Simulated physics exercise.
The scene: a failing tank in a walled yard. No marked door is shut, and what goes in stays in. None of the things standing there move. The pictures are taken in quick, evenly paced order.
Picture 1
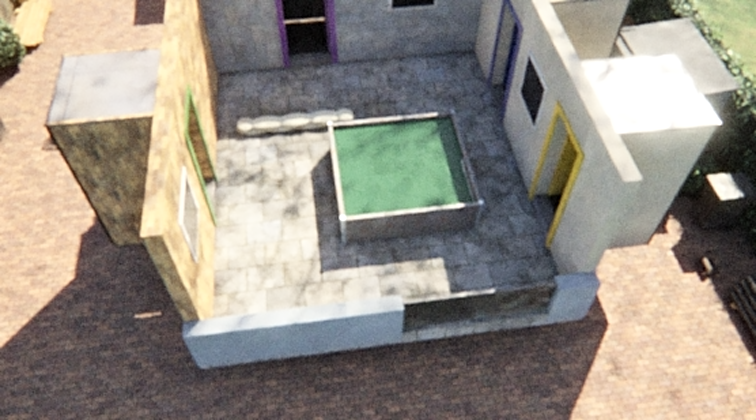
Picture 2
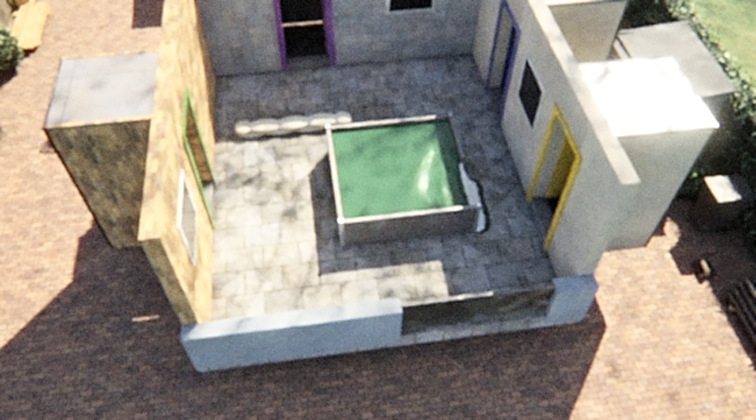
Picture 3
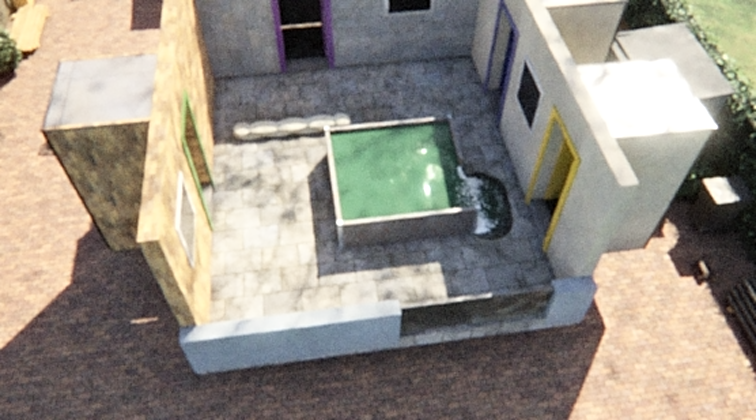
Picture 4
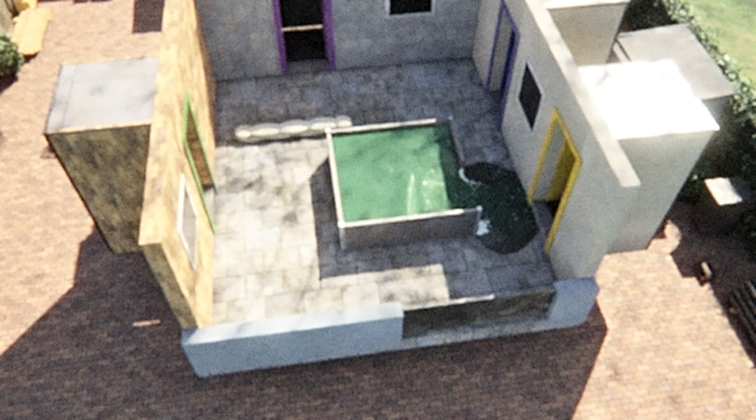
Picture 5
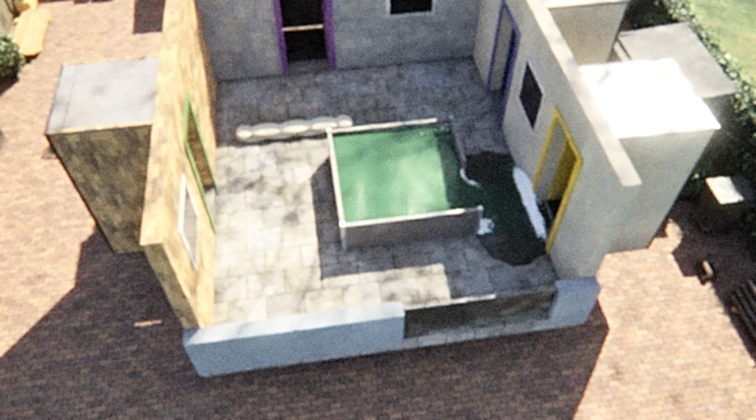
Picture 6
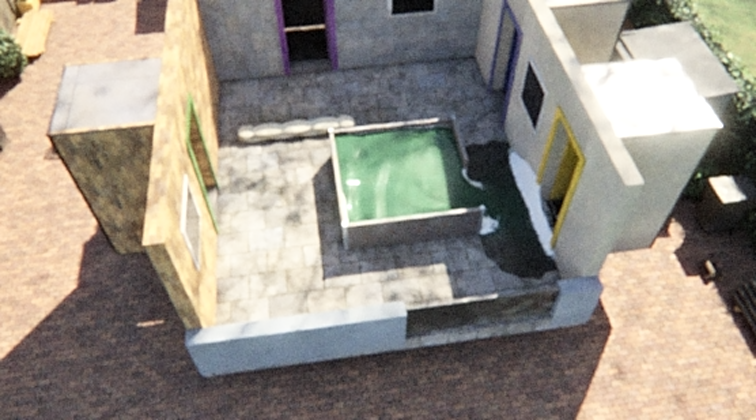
A roofless walled yard with a grey paved floor, set on reddish-brown brick paving, is seen from high above by a nearly still camera. A square tank of green water stands inside, with a green-framed opening left, a purple one behind, and blue and yellow ones right. Water bursts from the tank's right side, spreads darkly across the paving with white foam, and reaches the right wall and front corner.
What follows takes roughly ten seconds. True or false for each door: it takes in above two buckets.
The yellow door, true; the purple door, false; the green door, false; the blue door, false.
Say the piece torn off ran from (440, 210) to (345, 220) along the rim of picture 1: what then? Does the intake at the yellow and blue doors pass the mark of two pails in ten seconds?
Then: The yellow one stays under, the blue one keeps below it.
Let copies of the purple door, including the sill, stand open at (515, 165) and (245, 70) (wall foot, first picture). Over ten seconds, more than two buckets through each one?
In turn, the first comes in higher and the second comes in lower.
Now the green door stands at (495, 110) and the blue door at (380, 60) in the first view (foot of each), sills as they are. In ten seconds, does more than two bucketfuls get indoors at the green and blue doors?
Looking at it, green fails to reach the limit, and blue fails to reach the limit.
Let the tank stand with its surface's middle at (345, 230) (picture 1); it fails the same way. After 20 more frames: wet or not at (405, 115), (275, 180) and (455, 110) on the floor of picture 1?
The first spot ends up sodden, the second left untouched and the third sodden.
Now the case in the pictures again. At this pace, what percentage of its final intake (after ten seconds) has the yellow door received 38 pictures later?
It would be roughly 100 percent of the ten-second total.
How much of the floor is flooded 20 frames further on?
My estimate is close to 50 per cent.
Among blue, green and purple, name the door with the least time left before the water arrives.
Result: The blue one is first.
A moment on, water covers 15 % of the floor; the yellow door over two buckets in, the purple door not reached, the green door not reached, the blue door wet at the sill, nothing in.
Next, water covers 30 % of the floor; the yellow door far over two buckets in, the purple door not reached, the green door not reached, the blue door wet at the sill, nothing in.
Then, water covers 50 % of the floor; the yellow door far over two buckets in, the purple door not reached, the green door not reached, the blue door wet at the sill, nothing in.
Later, water covers 80 % of the floor; the yellow door far over two buckets in, the purple door wet at the sill, nothing in, the green door wet at the sill, nothing in, the blue door wet at the sill, nothing in.
In the end, water covers 95 % of the floor; the yellow door far over two buckets in, the purple door wet at the sill, nothing in, the green door wet at the sill, nothing in, the blue door wet at the sill, nothing in.
